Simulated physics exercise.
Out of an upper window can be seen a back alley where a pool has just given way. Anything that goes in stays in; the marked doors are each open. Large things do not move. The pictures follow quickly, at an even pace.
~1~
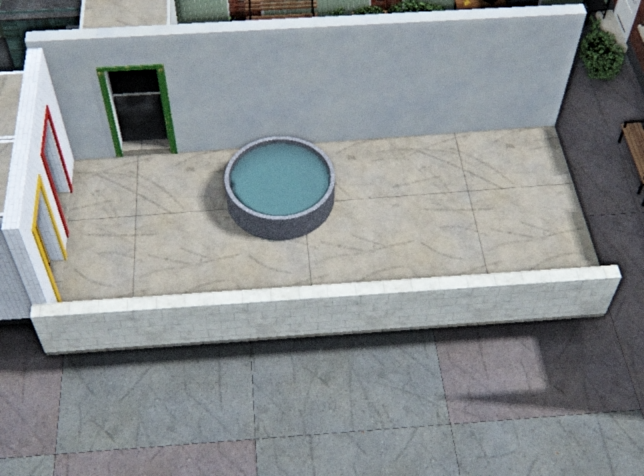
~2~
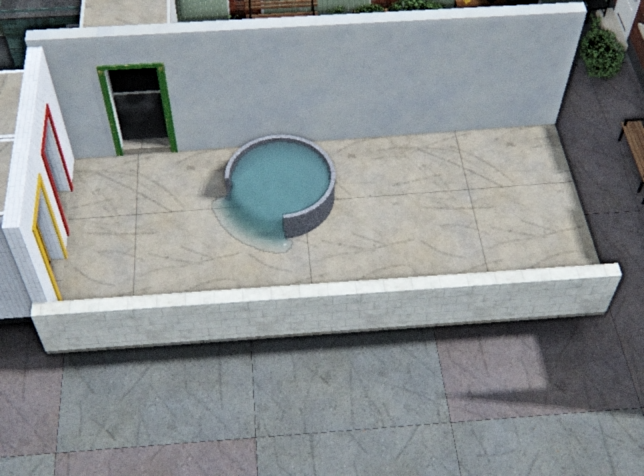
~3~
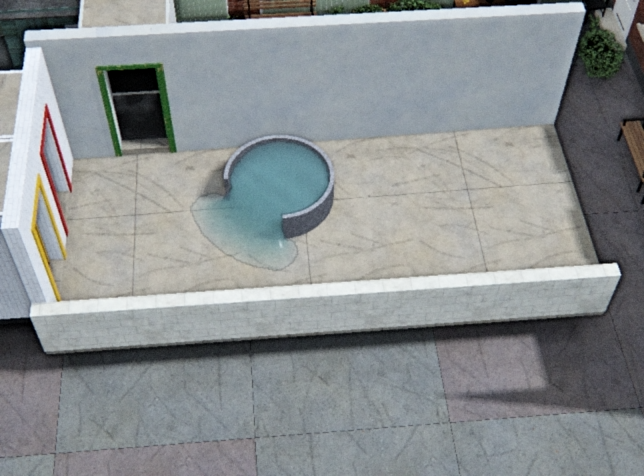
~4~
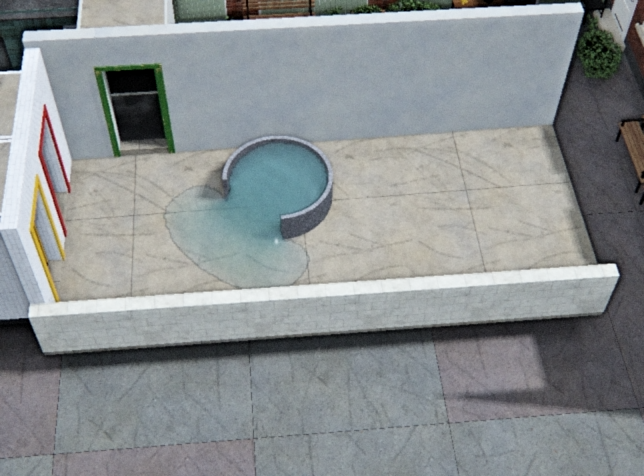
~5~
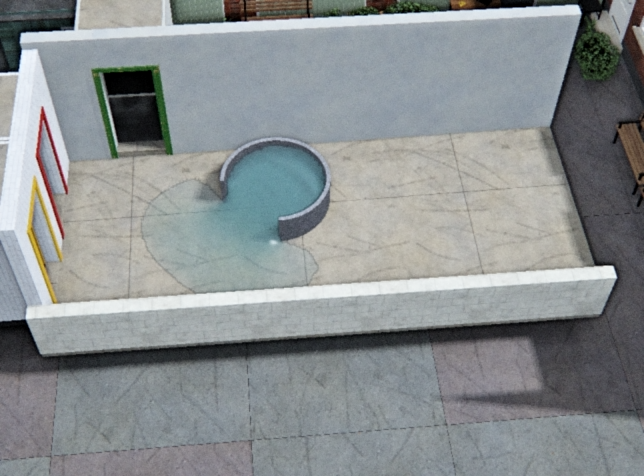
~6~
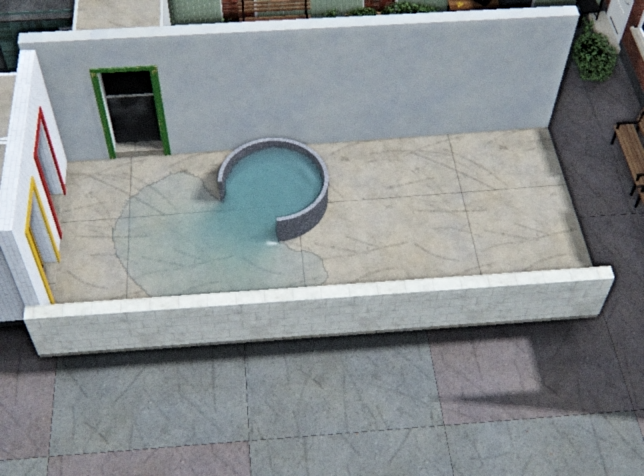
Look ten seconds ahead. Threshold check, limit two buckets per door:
Green door under; yellow door over; red door over.
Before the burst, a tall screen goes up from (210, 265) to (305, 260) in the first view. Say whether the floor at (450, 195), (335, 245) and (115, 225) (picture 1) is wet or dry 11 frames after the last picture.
Taking them in order, I'd say parched, soaked and soaked.
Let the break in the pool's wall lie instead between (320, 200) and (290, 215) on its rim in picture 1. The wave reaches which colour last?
It would be the green door.
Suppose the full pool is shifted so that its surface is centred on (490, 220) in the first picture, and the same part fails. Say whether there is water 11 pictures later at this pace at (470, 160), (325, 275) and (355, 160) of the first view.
I'd say still dry for the first, swamped for the second and still dry for the third.
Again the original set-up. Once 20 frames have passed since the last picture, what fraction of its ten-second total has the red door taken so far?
My estimate is close to 30 per cent.
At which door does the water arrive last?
That would be the green-painted one.
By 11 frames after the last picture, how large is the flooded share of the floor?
My estimate is near 30 per cent.
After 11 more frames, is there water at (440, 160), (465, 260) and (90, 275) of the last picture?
Point by point: Not yet wet, not yet wet, inundated.
A moment on, water covers 30 % of the floor; the green door not reached, the yellow door wet at the sill, nothing in, the red door wet at the sill, nothing in.
Next, water covers 30 % of the floor; the green door wet at the sill, nothing in, the yellow door over two buckets in, the red door under two buckets in.
Then, water covers 40 % of the floor; the green door wet at the sill, nothing in, the yellow door far over two buckets in, the red door under two buckets in.
Later, water covers 50 % of the floor; the green door wet at the sill, nothing in, the yellow door far over two buckets in, the red door under two buckets in.
In the end, water covers 55 % of the floor; the green door wet at the sill, nothing in, the yellow door far over two buckets in, the red door over two buckets in.
